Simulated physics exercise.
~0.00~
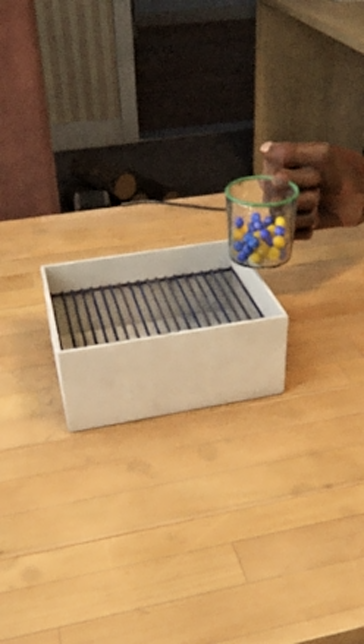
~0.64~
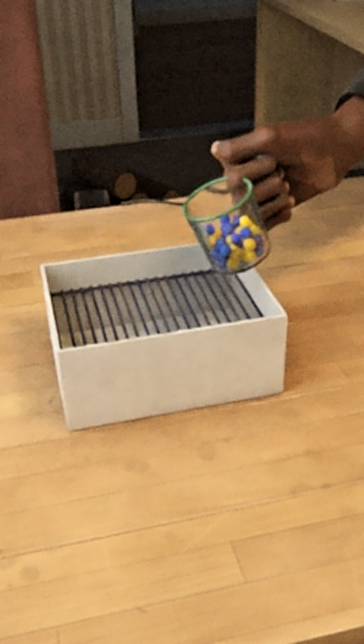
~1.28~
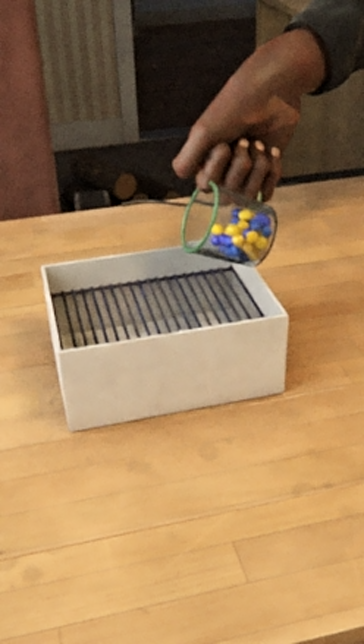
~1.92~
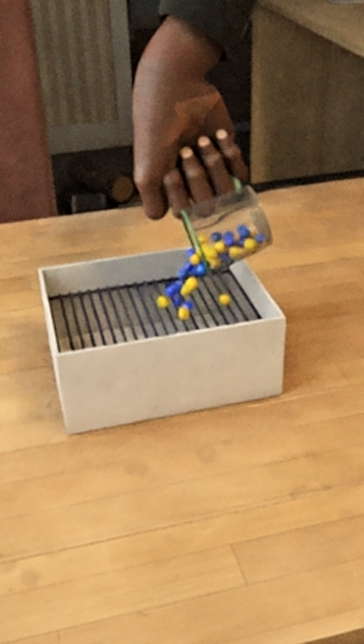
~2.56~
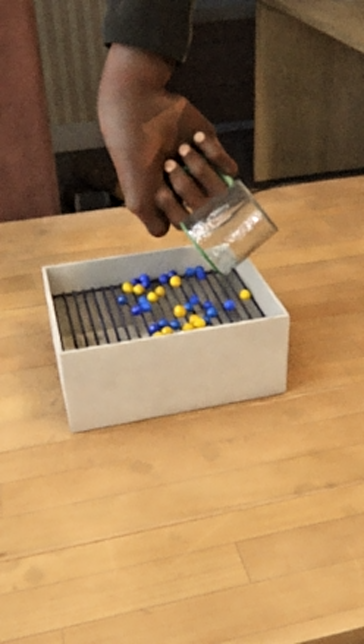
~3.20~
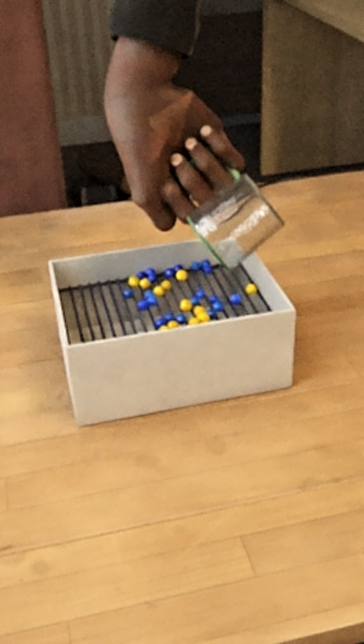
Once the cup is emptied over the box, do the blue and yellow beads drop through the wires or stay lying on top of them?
They stay on top of the wires. Both the blue and the yellow beads are held back by the rack.
